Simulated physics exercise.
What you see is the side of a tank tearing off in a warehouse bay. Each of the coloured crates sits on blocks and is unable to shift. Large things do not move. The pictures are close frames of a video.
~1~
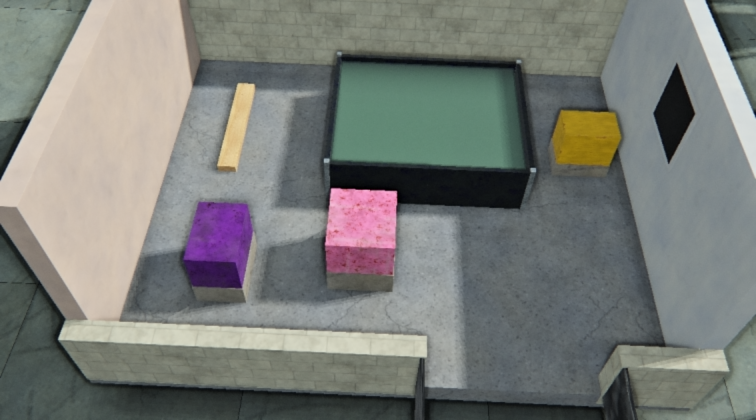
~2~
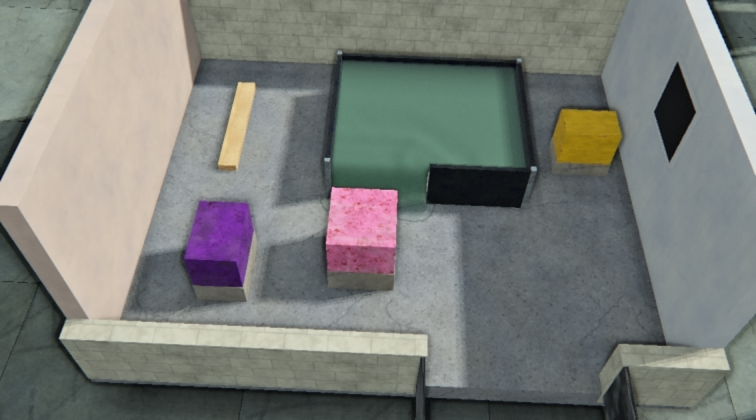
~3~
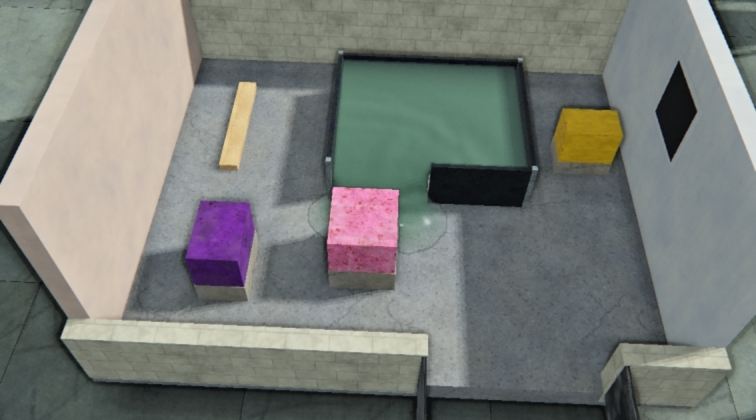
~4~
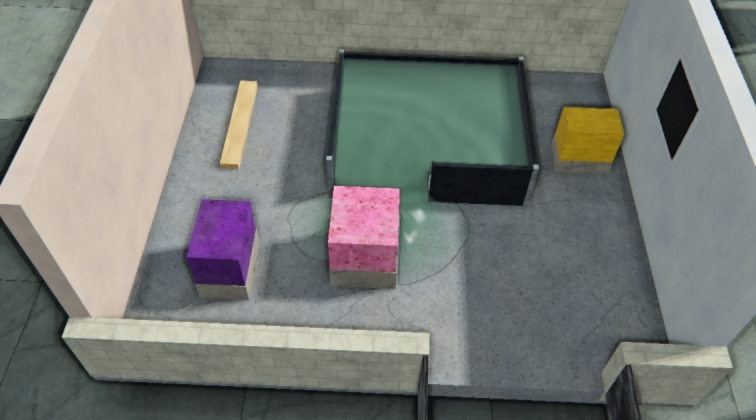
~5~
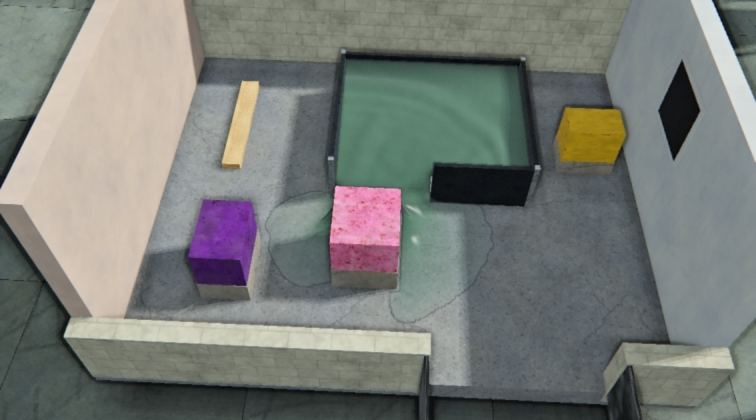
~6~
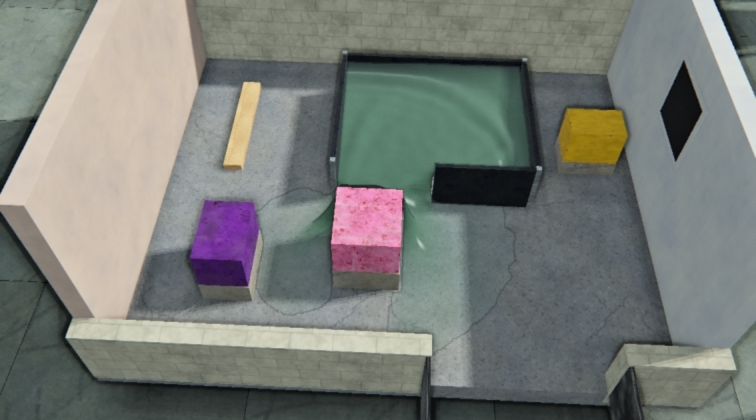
A dark tank's front side opens at the left and water spreads around the pink crate.
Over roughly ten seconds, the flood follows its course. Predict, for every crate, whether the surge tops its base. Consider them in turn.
My prediction: The pink crate gets topped; the purple crate does not get topped; the yellow crate does not get topped.
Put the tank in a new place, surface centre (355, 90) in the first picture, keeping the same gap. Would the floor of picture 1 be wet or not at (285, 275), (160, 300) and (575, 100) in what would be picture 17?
As listed: Under water, wet, no water.
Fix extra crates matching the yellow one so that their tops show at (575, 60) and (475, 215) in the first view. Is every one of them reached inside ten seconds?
One after the other: Stays untouched, is flooded.
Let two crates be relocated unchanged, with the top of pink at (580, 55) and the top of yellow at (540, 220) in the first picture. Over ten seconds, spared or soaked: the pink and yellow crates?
The pink crate stays untouched, the yellow crate stays untouched.
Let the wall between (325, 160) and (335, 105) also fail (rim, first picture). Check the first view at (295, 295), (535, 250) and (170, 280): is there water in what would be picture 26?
Order as asked: Swamped, untouched, swamped.
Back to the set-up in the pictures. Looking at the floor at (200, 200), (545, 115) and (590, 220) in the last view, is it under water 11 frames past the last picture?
Status per point, in sequence: Waterlogged, then unwetted, then waterlogged.
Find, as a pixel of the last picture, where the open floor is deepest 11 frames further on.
Pointing at (378, 223).
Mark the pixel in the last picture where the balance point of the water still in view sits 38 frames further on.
Close to (395, 195).
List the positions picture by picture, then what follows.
The tank at (429, 113) is whole and still, in the first frame.
Water pours out at (379, 188) and has run to (427, 211), in the second frame.
The front is at (424, 244), out from the gap at (380, 189), in the third frame.
The front is at (410, 277), out from the gap at (381, 188), in the fourth frame.
The front is at (406, 316), out from the gap at (383, 188), in the fifth frame.
Water pours out at (384, 189) and has run to a hidden place, in the sixth frame.
A moment on, water covers 35 % of the floor; the pink crate water round its plinth, the purple crate water round its plinth, the yellow crate not reached.
Next, water covers 60 % of the floor; the pink crate water round its plinth, the purple crate water round its plinth, the yellow crate not reached.
Then, water covers 70 % of the floor; the pink crate water round its plinth, the purple crate water round its plinth, the yellow crate water round its plinth.
Later, water covers 90 % of the floor; the pink crate water round its plinth, the purple crate water round its plinth, the yellow crate water round its plinth.
In the end, water covers 100 % of the floor; the pink crate was topped, the purple crate stayed above the water, the yellow crate stayed above the water.
